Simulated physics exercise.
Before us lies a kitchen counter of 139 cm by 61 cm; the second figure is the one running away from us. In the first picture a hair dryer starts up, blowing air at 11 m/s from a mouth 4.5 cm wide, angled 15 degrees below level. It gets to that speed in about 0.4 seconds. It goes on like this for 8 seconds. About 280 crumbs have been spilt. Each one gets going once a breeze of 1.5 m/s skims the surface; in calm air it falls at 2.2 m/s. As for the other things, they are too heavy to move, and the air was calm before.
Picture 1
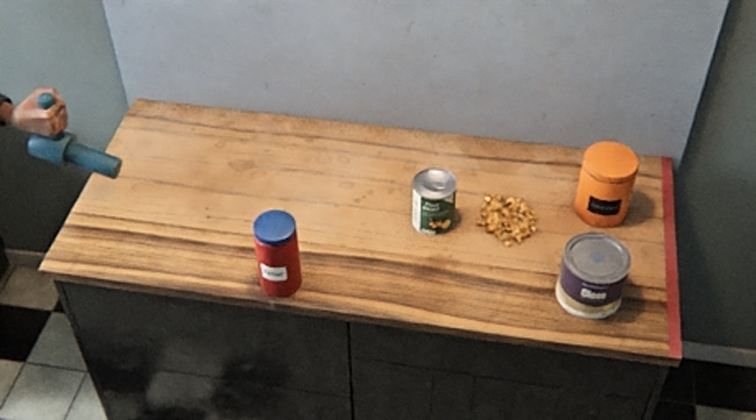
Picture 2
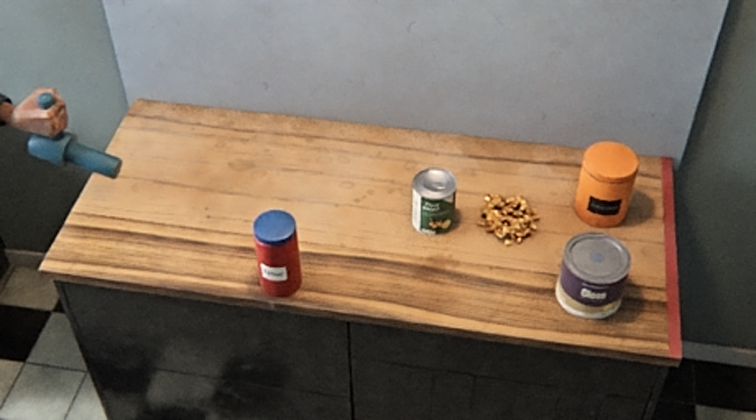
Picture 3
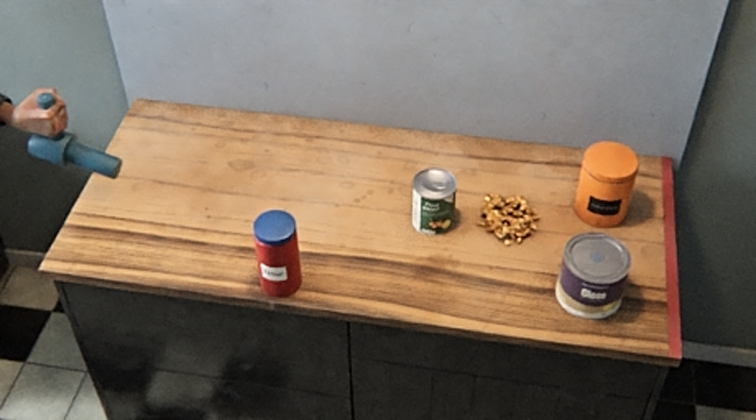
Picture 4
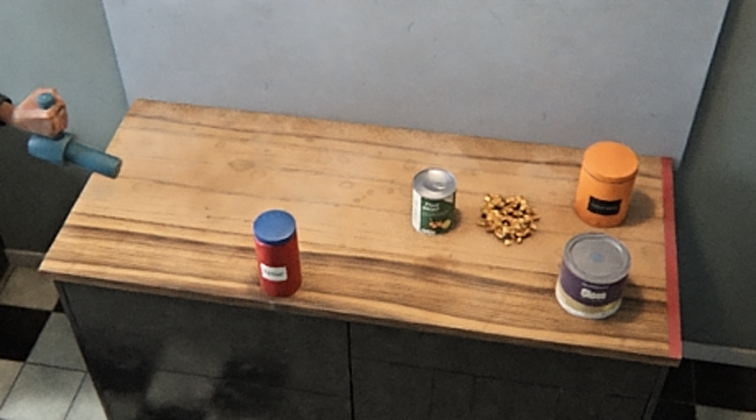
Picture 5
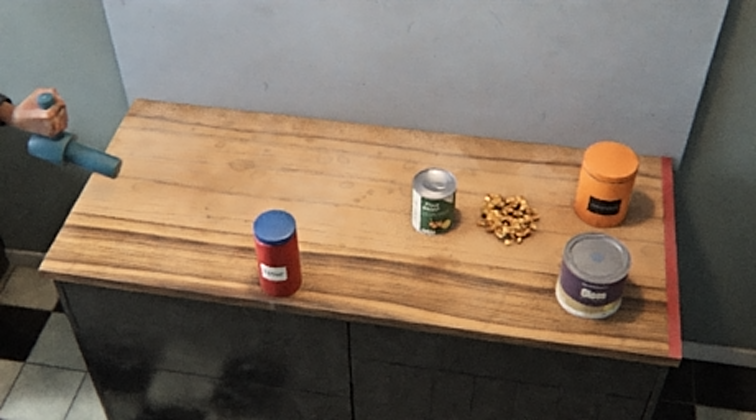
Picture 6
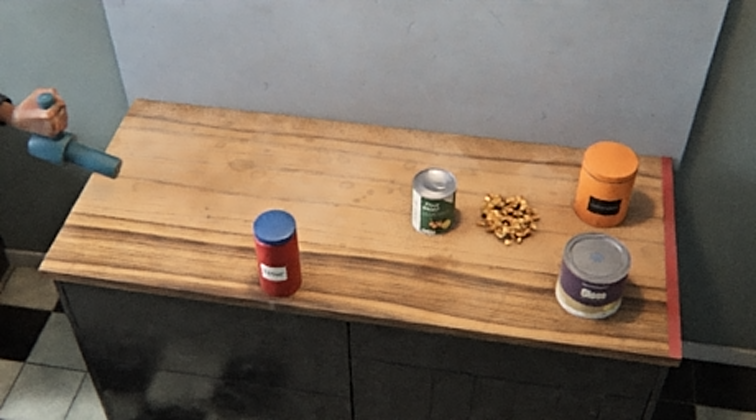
On a wooden kitchen counter, a hand at the left holds a teal hair dryer angled down towards a red jar with a blue lid, two tins, an orange jar and a small heap of golden-brown crumbs. The hand stays in place, and the crumbs and containers show no visible movement throughout.
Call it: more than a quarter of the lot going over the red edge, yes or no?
Call: No.
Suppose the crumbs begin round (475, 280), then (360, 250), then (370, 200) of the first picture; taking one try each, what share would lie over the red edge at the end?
In turn: 15 per cent, 20 per cent, 60 per cent.
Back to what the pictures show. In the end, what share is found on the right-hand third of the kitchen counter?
Near 100 per cent at the end.
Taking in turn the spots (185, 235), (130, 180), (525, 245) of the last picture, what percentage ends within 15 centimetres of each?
Roughly 0 %, 0 % and 90 %, in that order.
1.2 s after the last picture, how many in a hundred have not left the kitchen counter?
Around 100 %.
Then, 1.2 s after the last picture the count stands so, 0 % are over the red edge; the middle of those still in play is near (509, 218).
Then, 2.2 s after the last picture the count stands so, 1 % are over the red edge; the middle of those still in play is near (509, 218).
Then, 4.0 s after the last picture the count stands so, 1 % are over the red edge; the middle of those still in play is near (510, 218).
Then, 7.6 s after the last picture, at the end, 2 % are over the red edge; the middle of those still in play is near (510, 218).
